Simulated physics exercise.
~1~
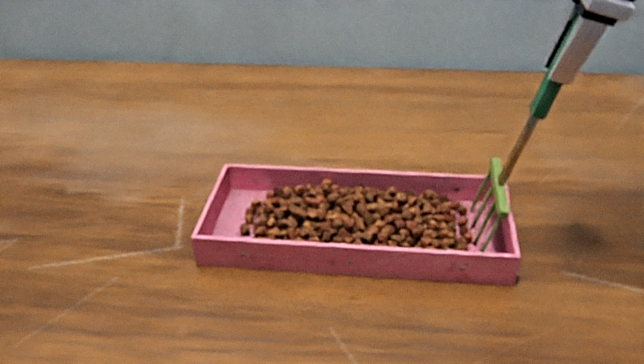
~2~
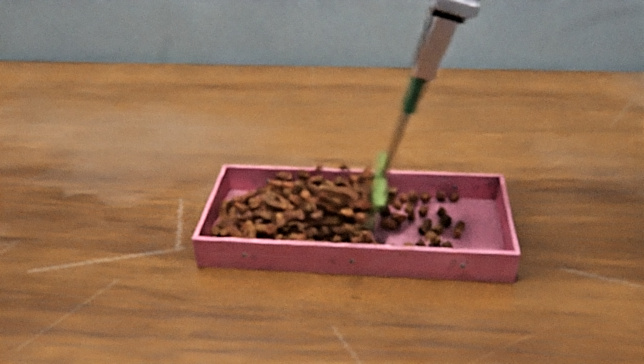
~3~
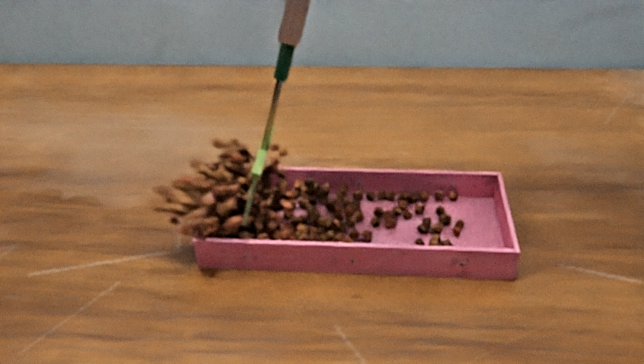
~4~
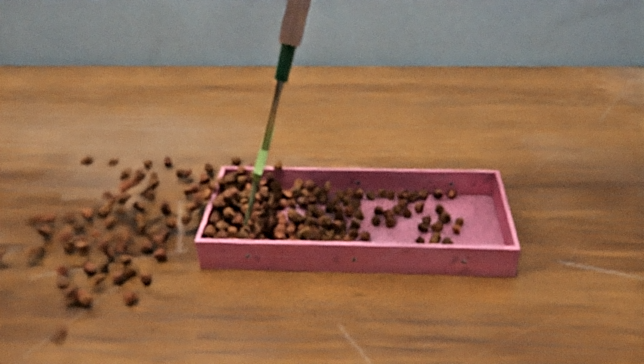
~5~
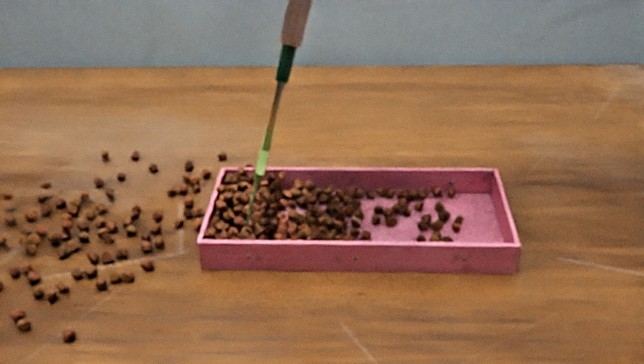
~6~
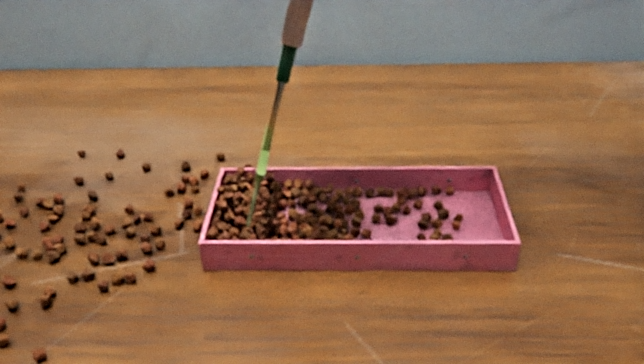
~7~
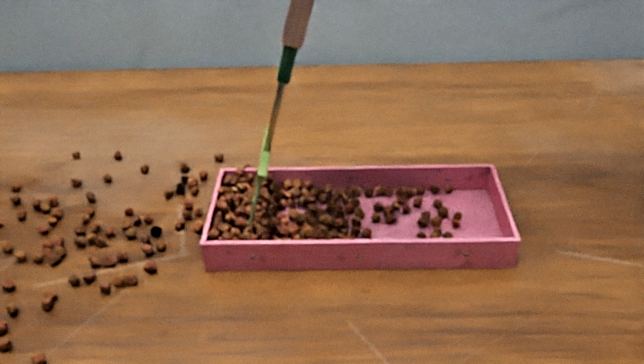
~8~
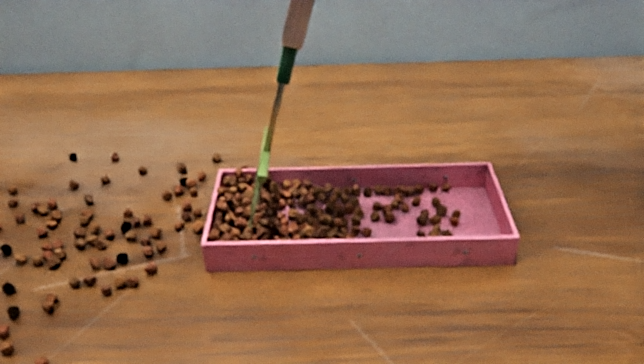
Robot arm sweeping a green comb left through brown pellets in a pink tray, flinging many over the end onto the wooden table.
